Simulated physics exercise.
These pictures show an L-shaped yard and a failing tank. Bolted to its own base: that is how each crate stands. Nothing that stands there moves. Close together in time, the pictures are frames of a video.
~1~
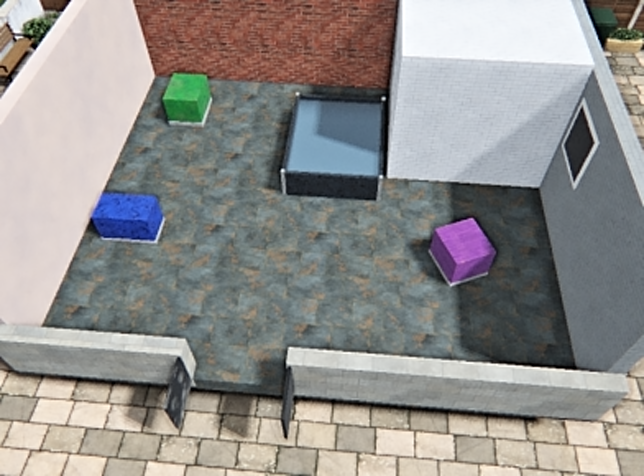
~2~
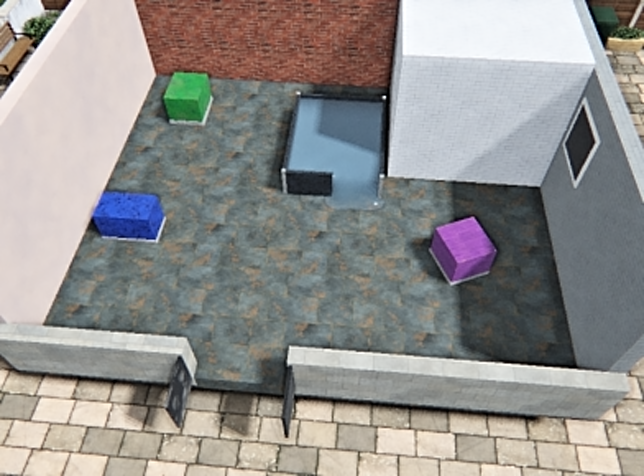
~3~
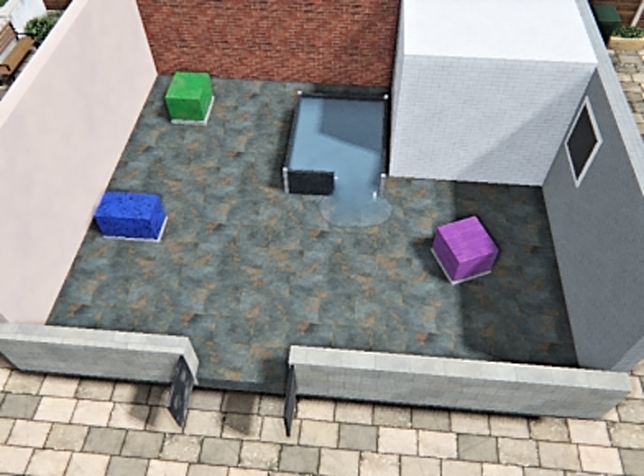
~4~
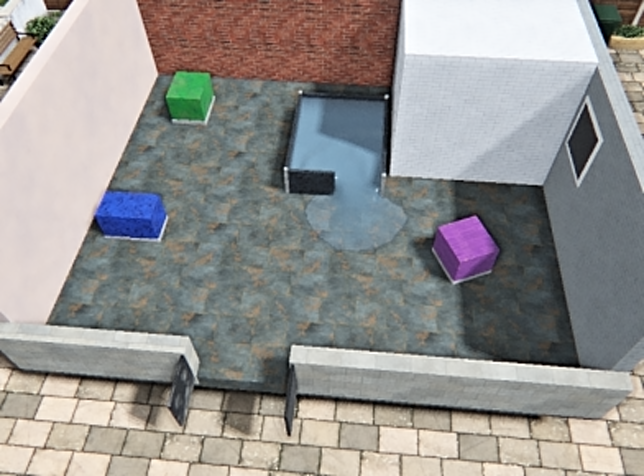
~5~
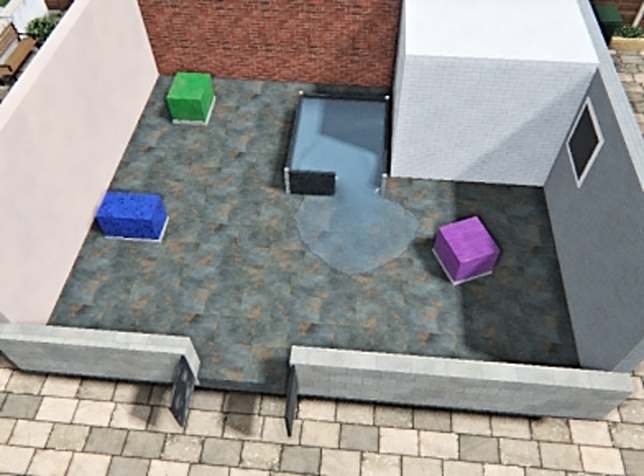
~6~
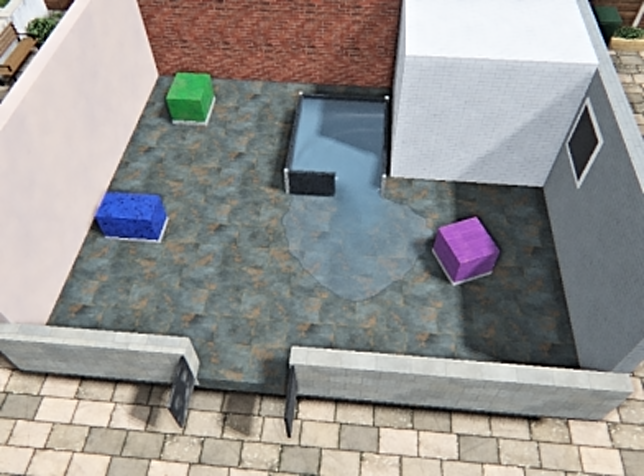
A walled, L-shaped yard paved in dark slate is seen from high above, with a brick wall behind and an open gate in front. A dark-sided tank of water stands at the back beside a white block, with green and blue crates to the left and a purple one to the right. The tank's front opens at its right side and water pours out, spreading forward across the paving in a widening pool.
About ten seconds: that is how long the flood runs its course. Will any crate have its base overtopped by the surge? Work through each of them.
Each in turn: The blue crate is spared, the purple crate is overtopped, the green crate is spared.
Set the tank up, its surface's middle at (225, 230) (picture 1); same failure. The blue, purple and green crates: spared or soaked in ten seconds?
Blue crate: Untouched; purple crate: Untouched; green crate: Untouched.
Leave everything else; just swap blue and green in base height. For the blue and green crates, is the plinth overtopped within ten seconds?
Blue: Untouched; green: Untouched.
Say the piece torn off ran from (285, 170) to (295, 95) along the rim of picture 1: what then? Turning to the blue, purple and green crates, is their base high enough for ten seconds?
Blue crate is reached; purple crate is not reached; green crate is reached.
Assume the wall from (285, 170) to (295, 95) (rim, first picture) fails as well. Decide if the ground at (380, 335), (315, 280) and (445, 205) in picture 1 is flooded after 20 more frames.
Point by point: Unwetted, unwetted, unwetted.
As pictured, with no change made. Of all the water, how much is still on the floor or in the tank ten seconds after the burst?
My figure is close to 84 percent.
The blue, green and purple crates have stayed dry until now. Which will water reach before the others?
First to get wet: The crate marked purple.
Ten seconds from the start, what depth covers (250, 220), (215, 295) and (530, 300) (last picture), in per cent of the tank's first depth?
In the order asked, some 0, 4 and 12 in a hundred.
A moment on, water covers 20 % of the floor; the blue crate not reached, the purple crate water round its plinth, the green crate not reached.
Next, water covers 30 % of the floor; the blue crate not reached, the purple crate water round its plinth, the green crate not reached.
Then, water covers 35 % of the floor; the blue crate not reached, the purple crate water round its plinth, the green crate not reached.
Later, water covers 45 % of the floor; the blue crate not reached, the purple crate water round its plinth, the green crate not reached.
In the end, water covers 55 % of the floor; the blue crate stayed above the water, the purple crate was topped, the green crate stayed above the water.
